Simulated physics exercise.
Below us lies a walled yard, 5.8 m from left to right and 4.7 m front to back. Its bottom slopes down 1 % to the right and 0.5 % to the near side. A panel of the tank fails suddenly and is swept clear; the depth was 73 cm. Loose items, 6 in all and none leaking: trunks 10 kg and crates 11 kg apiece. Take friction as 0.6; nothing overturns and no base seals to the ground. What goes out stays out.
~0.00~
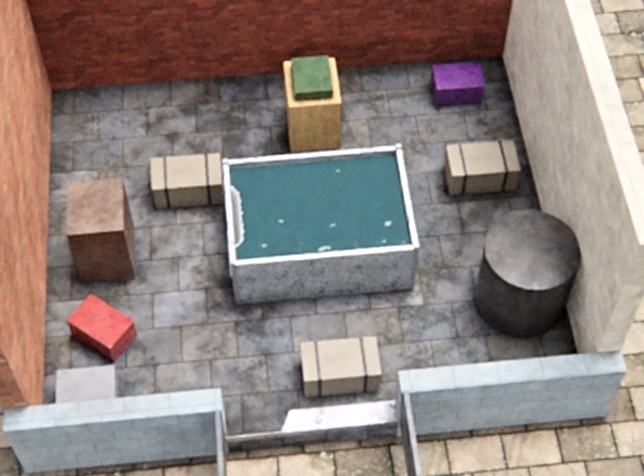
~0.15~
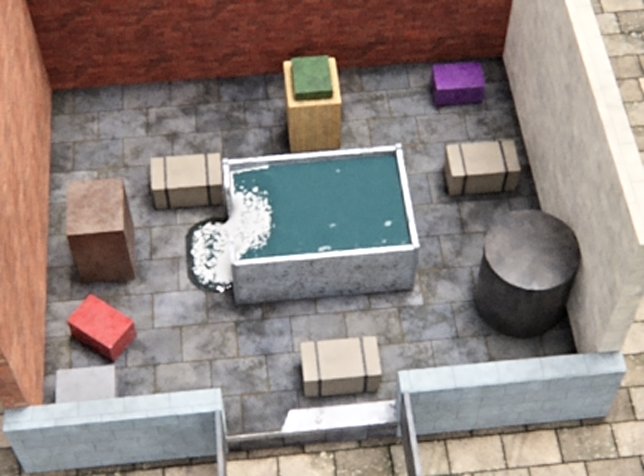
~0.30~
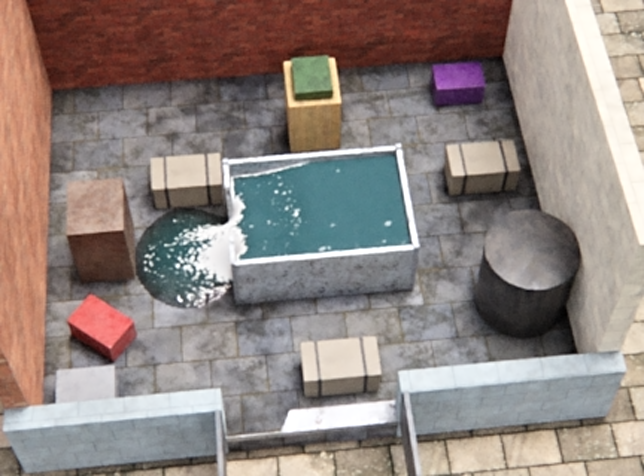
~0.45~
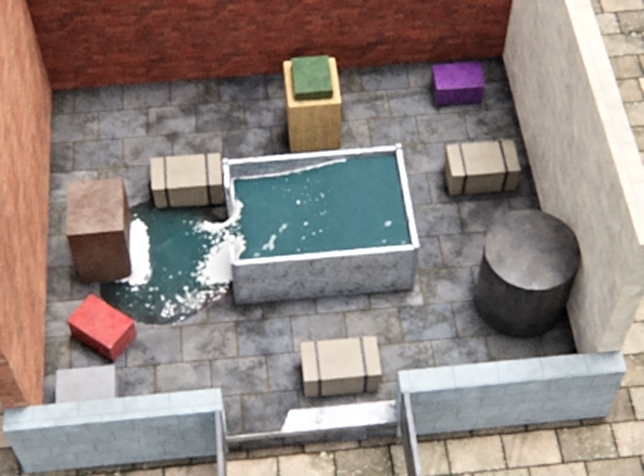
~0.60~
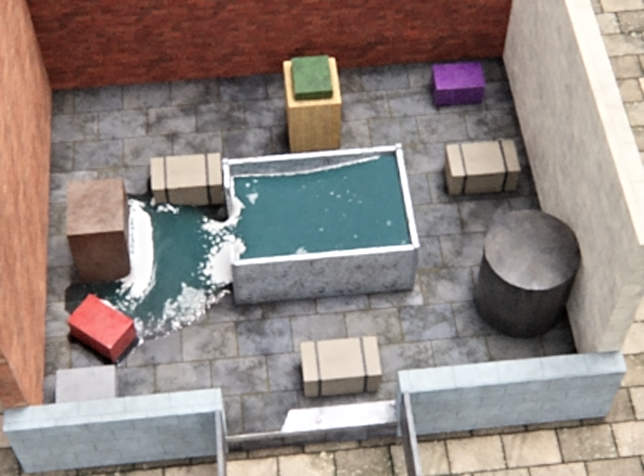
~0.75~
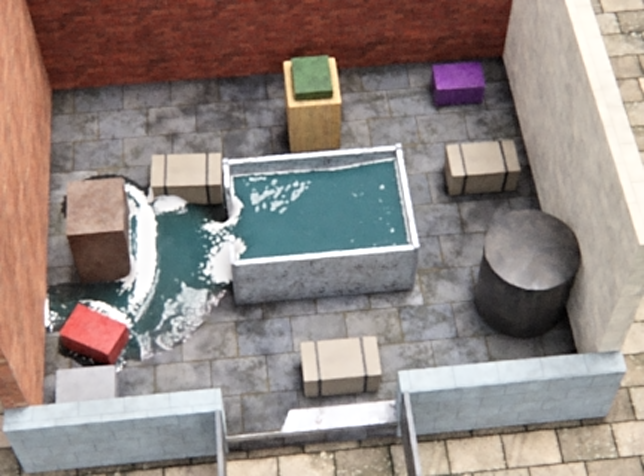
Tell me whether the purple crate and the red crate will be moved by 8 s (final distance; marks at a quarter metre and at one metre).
Purple crate travels far; red crate ends far away.
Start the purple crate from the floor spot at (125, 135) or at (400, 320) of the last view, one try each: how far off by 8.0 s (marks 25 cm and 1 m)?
In that order: It gets carried off; it moves a short way.
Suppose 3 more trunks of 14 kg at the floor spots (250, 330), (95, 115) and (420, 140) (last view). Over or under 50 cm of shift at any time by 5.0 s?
In that order: More, over, short of it.
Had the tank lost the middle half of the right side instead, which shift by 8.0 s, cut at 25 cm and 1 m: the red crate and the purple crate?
In that case the red crate holds its place, the purple crate travels far.
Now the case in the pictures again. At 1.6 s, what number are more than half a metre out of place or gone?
I count 1.
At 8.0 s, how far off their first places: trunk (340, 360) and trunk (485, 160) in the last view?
In that order: 200 cm, 50 cm.
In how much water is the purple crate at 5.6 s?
About 4 cm.
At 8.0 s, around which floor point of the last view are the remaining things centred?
Near (444, 260).
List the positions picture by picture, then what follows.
In the first frame, the purple crate at (459, 76) rests on the ground; the red crate at (100, 321) rests on the ground; 2.5 m2 under water; 0 of 6 have shifted.
In the second frame, the purple crate at (459, 76), on the bottom; the red crate at (100, 321) rests on the ground; 2.9 m2 under water; 0 of 6 have shifted.
In the third frame, the purple crate at (459, 76) rests on the ground; the red crate at (100, 321), on the bottom; 3.6 m2 under water; 0 of 6 have shifted.
In the fourth frame, the purple crate at (459, 76) rests on the ground; the red crate at (100, 321), on the bottom; 4.1 m2 under water; 0 of 6 have shifted.
In the fifth frame, the purple crate at (459, 76) rests on the ground; the red crate at (100, 321) rests on the ground; 4.7 m2 under water; 0 of 6 have shifted.
In the sixth frame, the purple crate at (459, 76) rests on the ground; the red crate at (93, 329), on the bottom, 12 cm from its start; 5.5 m2 under water; 1 of 6 have shifted.
After 1.6 s the purple crate is near (459, 76), 0.0 m from its start, aground; the red crate is near (66, 360), 0.6 m from its start, afloat; 0 of 6 are out; 2 afloat.
After 3.6 s the purple crate is near (459, 76), 0.0 m from its start, aground; the red crate is near (269, 324), 1.8 m from its start, aground; 0 of 6 are out; 0 afloat.
After 5.6 s the purple crate is near (462, 76), 0.0 m from its start, aground; the red crate is near (431, 318), 3.5 m from its start, afloat; 0 of 6 are out; 3 afloat.
After 8.0 s the purple crate is near (510, 150), 1.3 m from its start, afloat; the red crate is near (456, 360), 3.8 m from its start, afloat; 0 of 6 are out; 5 afloat.
